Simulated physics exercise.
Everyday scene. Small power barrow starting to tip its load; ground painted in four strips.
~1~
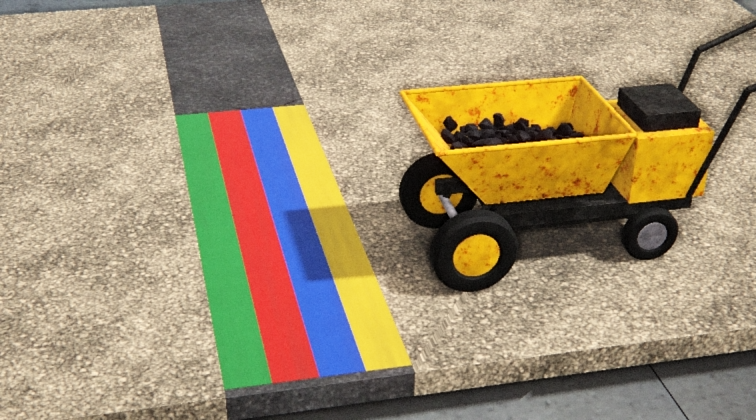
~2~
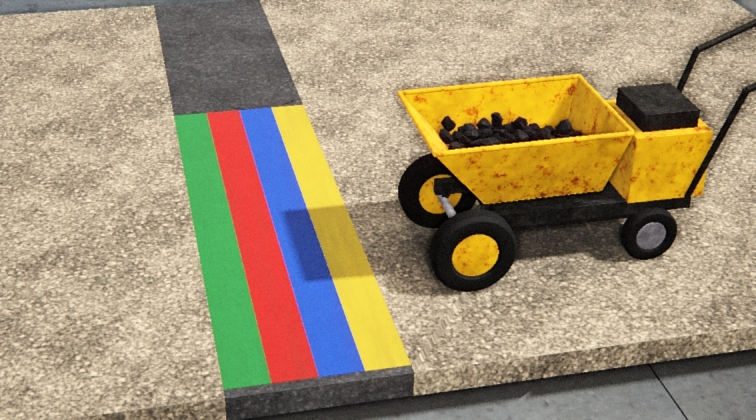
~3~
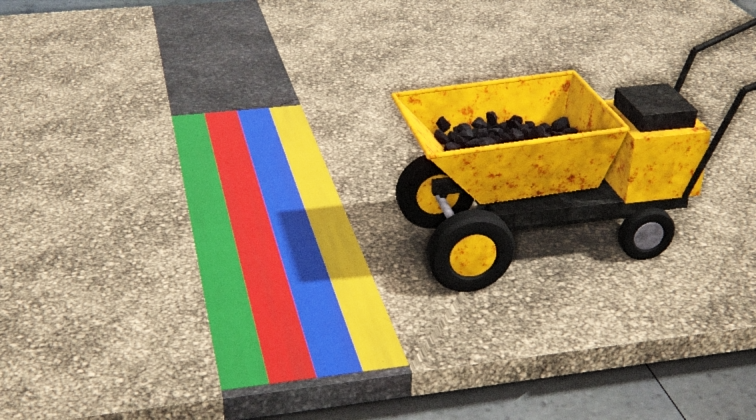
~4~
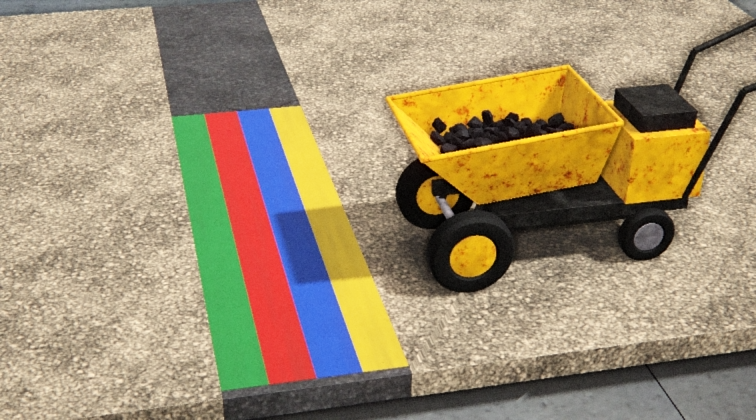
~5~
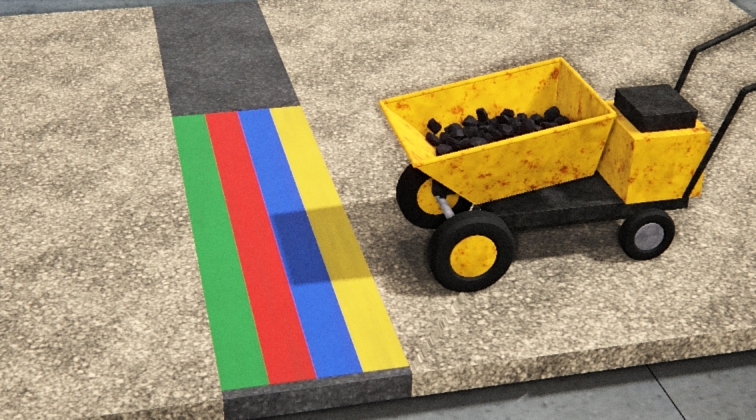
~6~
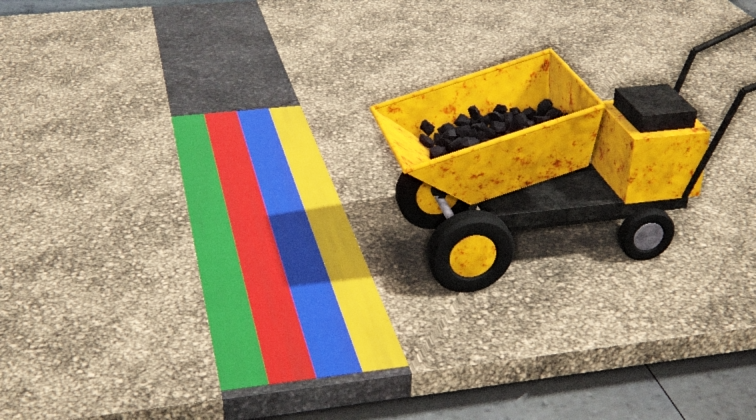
The yellow skip of a small power barrow, loaded with black lumps of coal, sits level at first, then tilts slightly forward to the left, its rear rising, beside ground painted in green, red, blue and yellow strips.
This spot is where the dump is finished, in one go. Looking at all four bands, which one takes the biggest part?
That would be the blue band.
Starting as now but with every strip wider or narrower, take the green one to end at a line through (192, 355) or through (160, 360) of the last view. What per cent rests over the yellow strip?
Shares: About 20 per cent; about 20 per cent.
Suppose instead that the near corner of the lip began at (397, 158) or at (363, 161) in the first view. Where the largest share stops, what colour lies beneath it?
To begin with red, and after that green.
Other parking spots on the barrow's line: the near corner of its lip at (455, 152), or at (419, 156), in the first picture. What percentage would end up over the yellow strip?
The first spot yields roughly 20 percent, the second roughly 0 percent.
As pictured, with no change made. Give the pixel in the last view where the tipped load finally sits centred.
Somewhere around (291, 269) in the final view.
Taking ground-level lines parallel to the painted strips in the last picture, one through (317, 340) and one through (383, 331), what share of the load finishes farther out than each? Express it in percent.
Some 50 and some 90 per cent, respectively.
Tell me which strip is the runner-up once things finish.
Second: That red strip.
Shortly afterwards, skip tipped steeply; the whole lot in the skip.
Next, skip tipped right over; all but a few in the skip; only a few over the blue strip.
Some moments later, skip tipped right over; near a quarter in the skip; a little over the yellow strip; near a third over the blue strip; near a quarter over the red strip; a little over the green strip; only a few off the paint.
In the end, skip tipped right over; a little in the skip; a little over the yellow strip; near a third over the blue strip; near a quarter over the red strip; a little over the green strip; a little off the paint.
